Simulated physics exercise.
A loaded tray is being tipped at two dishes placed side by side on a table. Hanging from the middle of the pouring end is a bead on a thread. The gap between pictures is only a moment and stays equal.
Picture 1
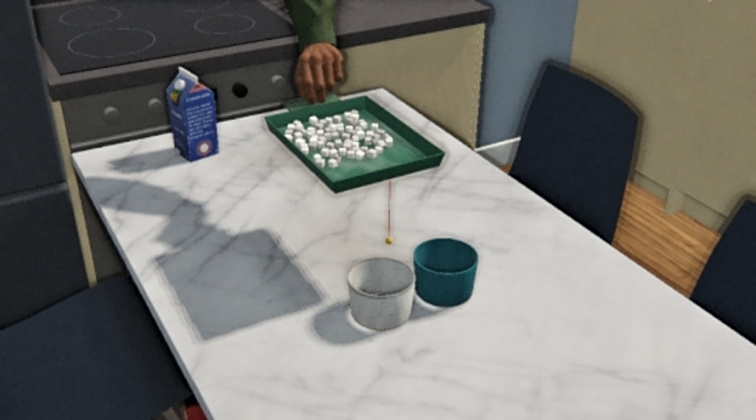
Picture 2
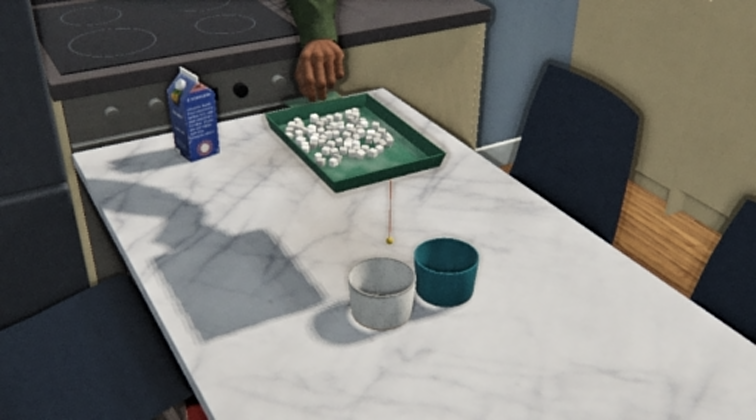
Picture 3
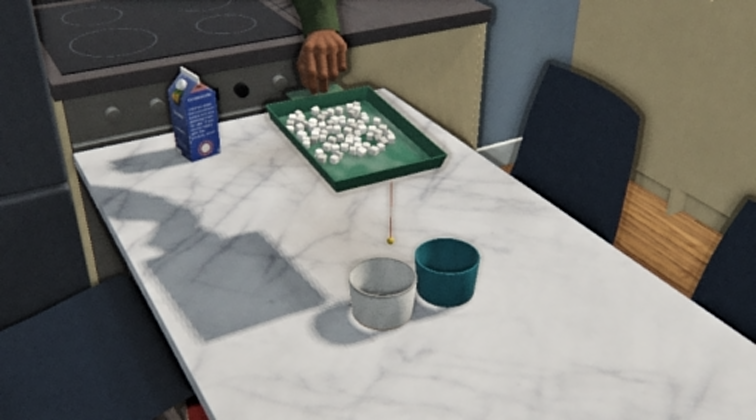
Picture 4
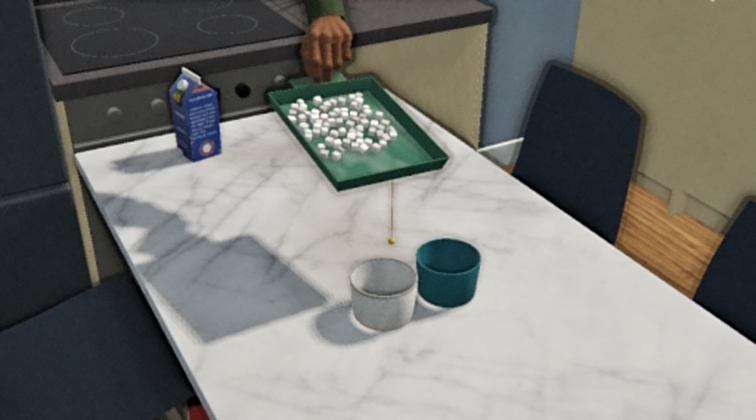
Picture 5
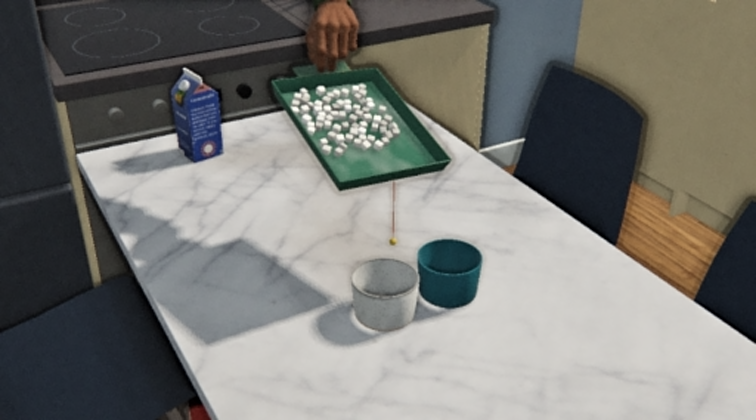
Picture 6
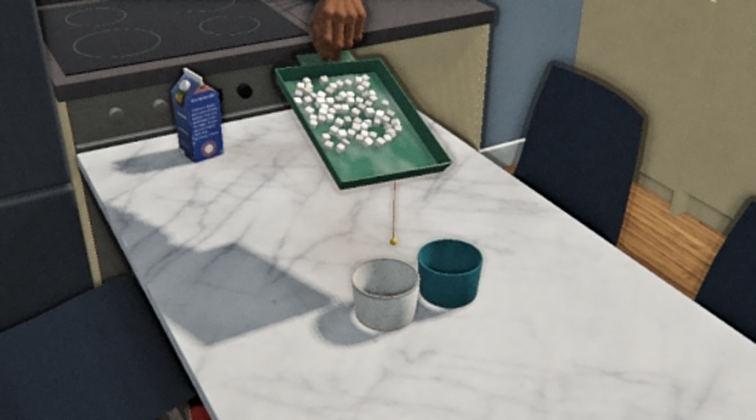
A hand gradually tilts a green tray of white cubes toward two small dishes.
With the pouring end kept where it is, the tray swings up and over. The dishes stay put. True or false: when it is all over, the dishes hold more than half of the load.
True.
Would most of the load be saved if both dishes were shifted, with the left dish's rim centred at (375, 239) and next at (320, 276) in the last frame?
Result - try one, below the halfway mark; try two, below the halfway mark.
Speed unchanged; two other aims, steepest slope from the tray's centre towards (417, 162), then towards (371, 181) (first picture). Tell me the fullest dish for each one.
It would be the right-side one to begin with, and after that the left-side one.
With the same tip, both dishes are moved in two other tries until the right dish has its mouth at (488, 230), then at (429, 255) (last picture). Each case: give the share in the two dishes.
Near 50 % and 50 %.
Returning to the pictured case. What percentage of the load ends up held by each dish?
Per hundred pieces: Left dish roughly 10, right dish roughly 70.
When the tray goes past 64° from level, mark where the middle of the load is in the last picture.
The load is centred around (416, 163).
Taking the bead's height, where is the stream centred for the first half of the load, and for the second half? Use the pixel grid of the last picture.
(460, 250) for the early half, (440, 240) for the late half.
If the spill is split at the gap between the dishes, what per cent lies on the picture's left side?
Left share: Close to 20 %.
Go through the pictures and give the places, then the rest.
In the first frame, corners of the pouring end near (335, 179) and (440, 152), level; middle of the load near (335, 137), sugar cubes; left dish near (398, 309); right dish near (463, 287); bead on its thread near (389, 241).
In the second frame, corners of the pouring end near (336, 179) and (441, 152), level; middle of the load near (336, 135).
In the third frame, corners of the pouring end near (337, 178) and (442, 153), tipped barely, lowest at the right corner; middle of the load near (337, 130).
In the fourth frame, corners of the pouring end near (340, 178) and (444, 156), tipped a little, lowest at the right corner; middle of the load near (339, 123).
In the fifth frame, corners of the pouring end near (342, 178) and (447, 158), tipped clearly, lowest at the right corner; middle of the load near (342, 116).
In the sixth frame, corners of the pouring end near (344, 178) and (448, 160), tipped clearly, lowest at the right corner; middle of the load near (344, 109); left dish near (402, 310); right dish near (467, 288).
Shortly afterwards, tray tipped steeply; all but a few on the tray; only a few in the air.
Next, tray tipped past a quarter turn; near half on the tray; a little in the left dish; near a third in the right dish; a little outside both; a little in the air.
Some moments later, tray tipped past a quarter turn; a little in the left dish; near two thirds in the right dish; near a quarter outside both.
In the end, tray tipped past a quarter turn; a little in the left dish; near two thirds in the right dish; near a quarter outside both.
